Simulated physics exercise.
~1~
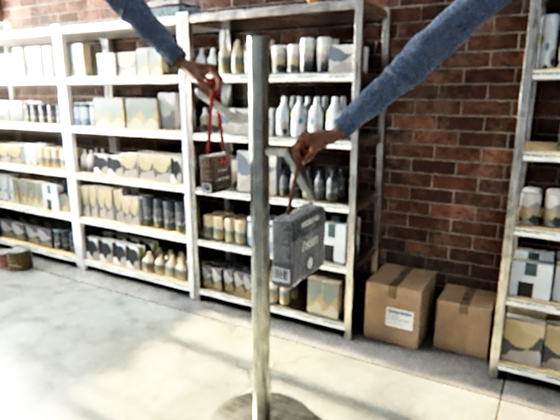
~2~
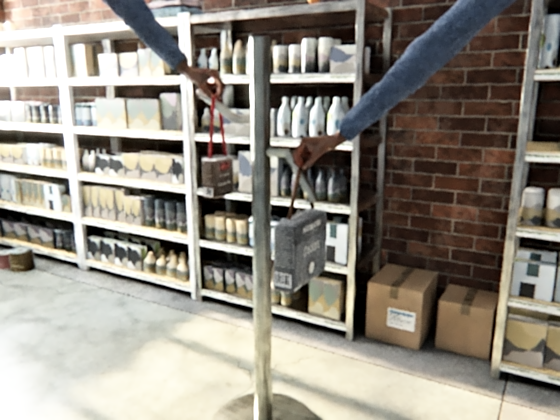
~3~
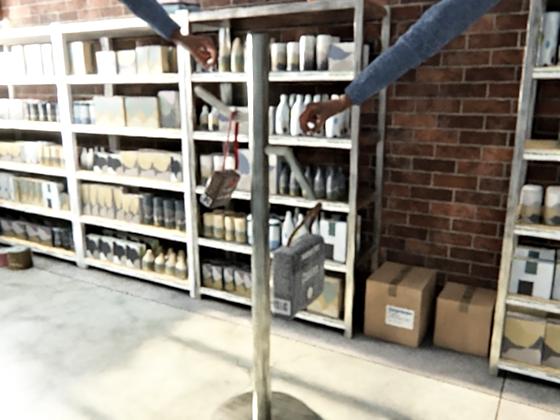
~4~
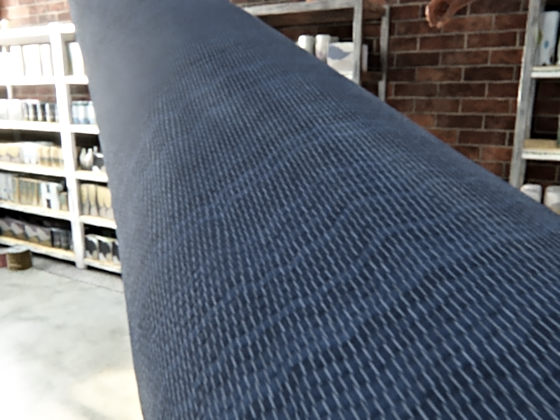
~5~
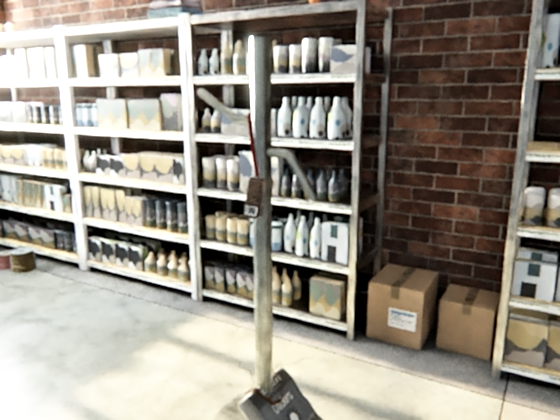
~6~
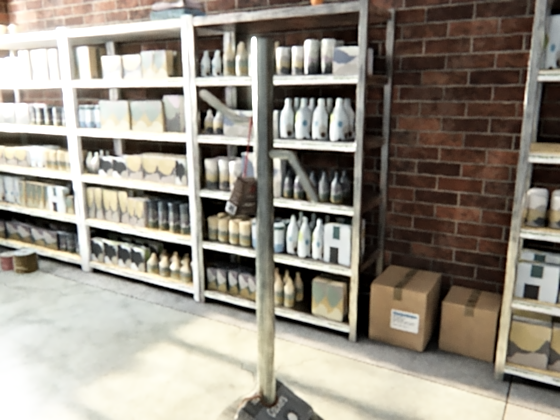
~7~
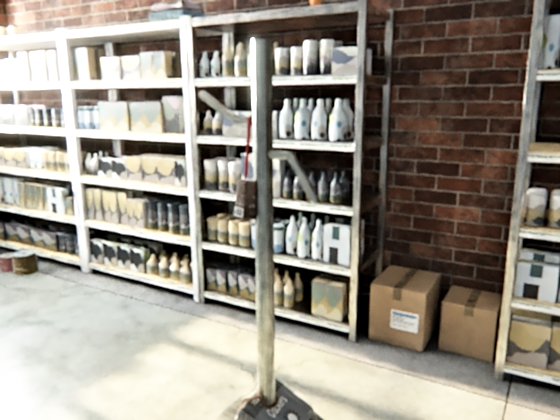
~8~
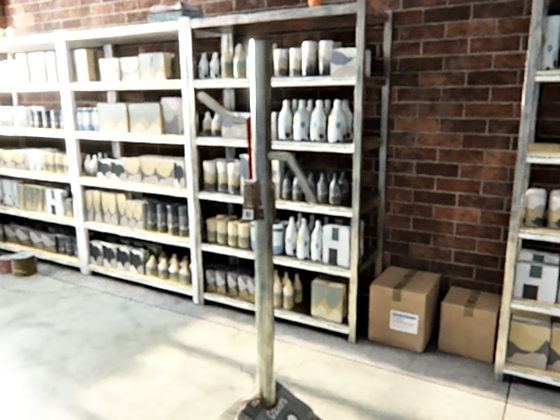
Two hands in blue sleeves hold a small brown pouch and a larger grey bag by their loops at a metal coat stand, the pouch on the left and the bag on the right. A slightly swaying handheld view shows a storeroom with stocked white shelves, a brick wall and cardboard boxes behind. The hands let go and draw back, and the grey bag drops while the pouch tilts. A sleeve then sweeps across, blocking nearly everything. When it clears, the grey bag is at the foot of the stand, tipping onto its side. The pouch sways and stays hanging.
